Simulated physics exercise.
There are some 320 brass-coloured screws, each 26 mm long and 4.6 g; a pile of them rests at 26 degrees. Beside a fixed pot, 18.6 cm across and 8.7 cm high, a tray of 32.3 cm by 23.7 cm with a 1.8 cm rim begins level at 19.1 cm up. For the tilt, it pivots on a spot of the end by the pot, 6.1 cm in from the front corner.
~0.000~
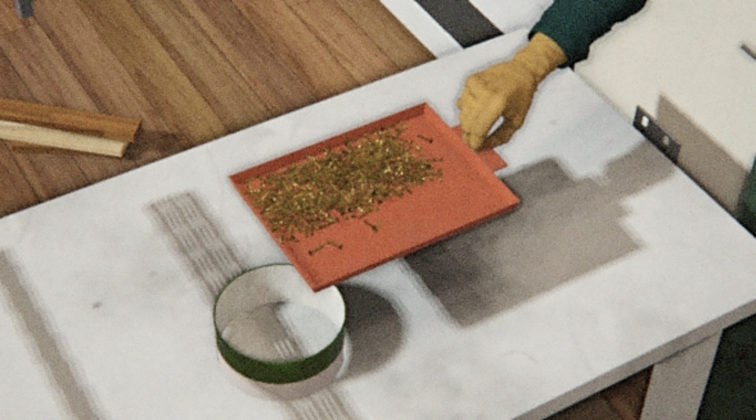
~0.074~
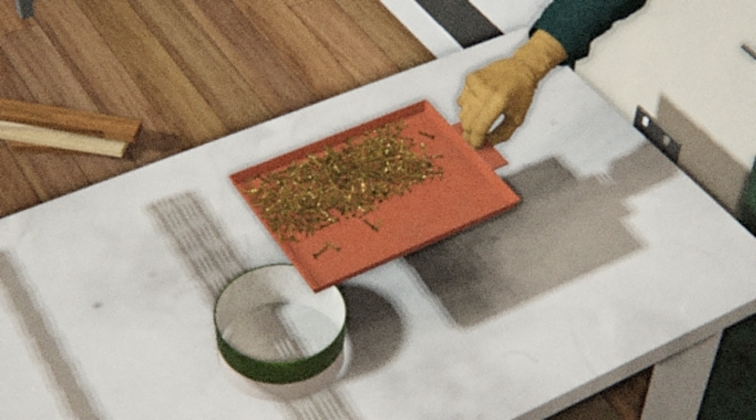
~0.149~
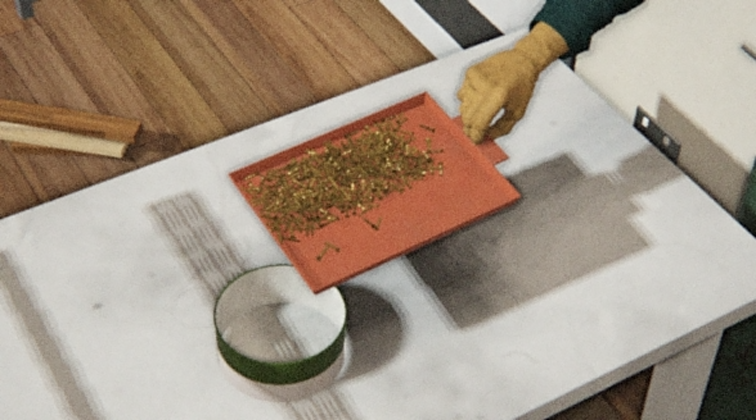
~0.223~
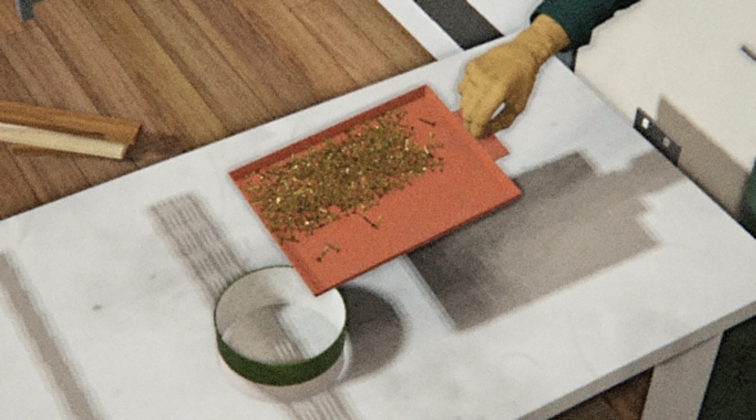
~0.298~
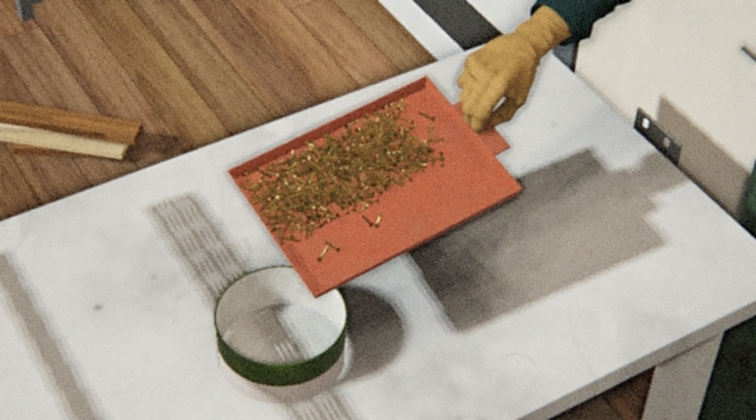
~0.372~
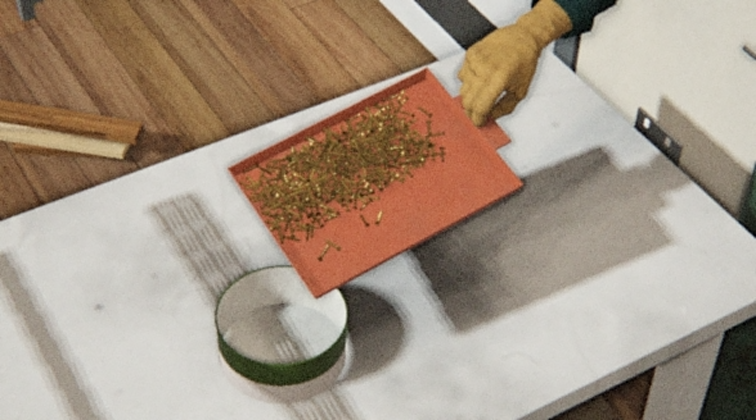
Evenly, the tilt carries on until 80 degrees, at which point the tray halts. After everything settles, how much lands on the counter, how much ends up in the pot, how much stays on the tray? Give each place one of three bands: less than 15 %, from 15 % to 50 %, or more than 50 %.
Counter - from 15 % to 50 %; pot - more than 50 %; tray - less than 15 %.
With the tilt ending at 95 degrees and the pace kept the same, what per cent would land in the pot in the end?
Around 50 per cent, then.
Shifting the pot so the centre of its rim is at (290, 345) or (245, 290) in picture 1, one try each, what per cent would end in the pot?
About 95 and 5 per cent.
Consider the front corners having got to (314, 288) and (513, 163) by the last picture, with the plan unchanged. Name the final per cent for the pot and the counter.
The pot gets 60 and the counter 40.
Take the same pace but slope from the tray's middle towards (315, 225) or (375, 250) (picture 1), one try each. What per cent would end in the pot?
That would be close to 65 per cent, then close to 35 per cent.
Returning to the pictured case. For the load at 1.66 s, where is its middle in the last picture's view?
Near (312, 270).
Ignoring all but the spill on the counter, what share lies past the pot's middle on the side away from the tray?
Near 50 in a hundred.
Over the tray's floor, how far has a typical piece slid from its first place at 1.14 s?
14 cm.
After 1.14 s, tilt 44 degrees; the tray holds 95 %, the pot 0 %.
Then, at 1.66 s, tilt 65 degrees; the tray holds 75 %, the pot 10 %.
Then, at 2.23 s, tilt 80 degrees; the tray holds 5 %, the pot 60 %.
By 3.2 s all is still; counter 40 %, pot 60 %, tray 0 %.
